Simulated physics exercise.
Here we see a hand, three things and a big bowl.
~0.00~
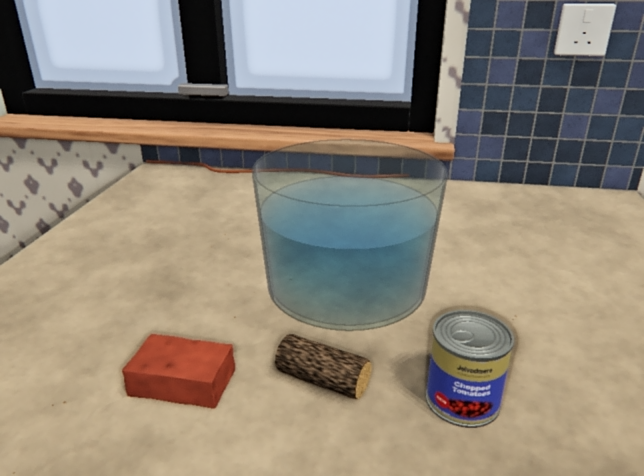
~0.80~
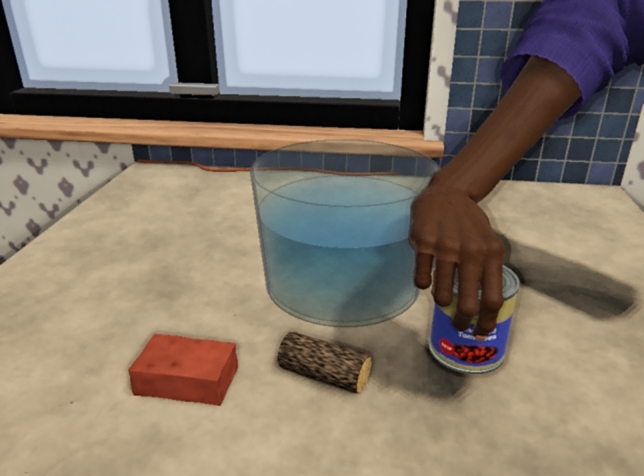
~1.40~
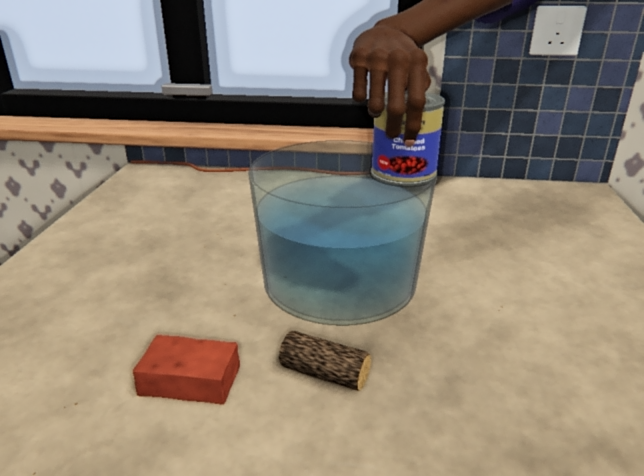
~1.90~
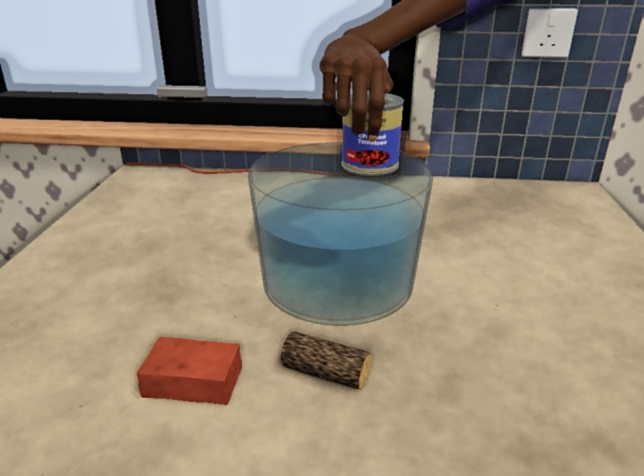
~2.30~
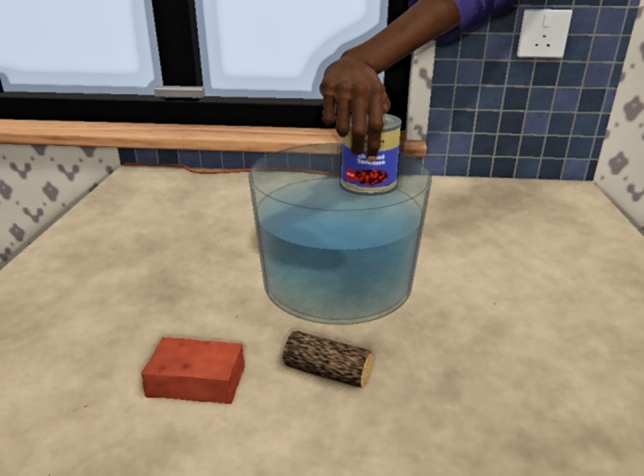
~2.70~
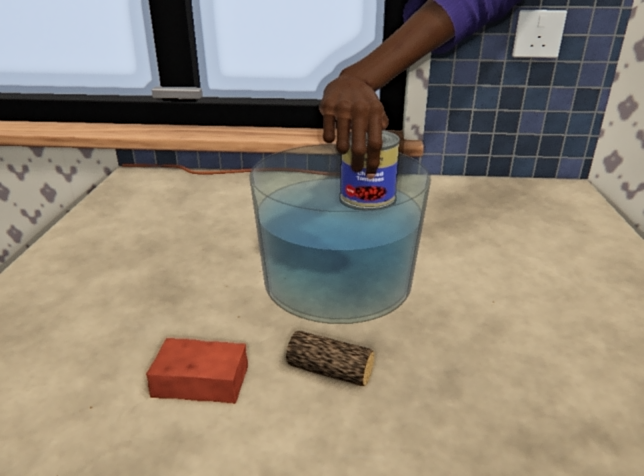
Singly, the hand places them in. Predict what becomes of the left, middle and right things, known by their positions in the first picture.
My prediction: The left one drops to the bottom, the middle one remains on top, the right one drops to the bottom.
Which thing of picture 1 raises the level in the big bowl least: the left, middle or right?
It is the centre piece.
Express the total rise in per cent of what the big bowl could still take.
Share used: Roughly 30 percent.
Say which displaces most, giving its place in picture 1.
It is the rightmost piece.
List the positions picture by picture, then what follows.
In the first frame, the row from the left; piece of brick (181, 370); piece of branch (323, 366); tin of food (467, 367).
In the second frame, a hand picks up the tin of food; tin of food (471, 314); piece of branch (324, 362).
In the third frame, it is carried over; tin of food (407, 138); piece of brick (189, 368).
In the fourth frame, it is above the big bowl; tin of food (371, 133); piece of branch (326, 360).
In the fifth frame, it comes down; tin of food (370, 153); piece of brick (196, 369).
In the sixth frame, it is just over the surface; piece of brick (200, 370); piece of branch (330, 358); tin of food (369, 169).
After 4.0 s, the tin of food goes to the bottom.
After 8.0 s, the piece of branch floats.
After 12.0 s, the piece of brick goes to the bottom; afloat, piece of branch.
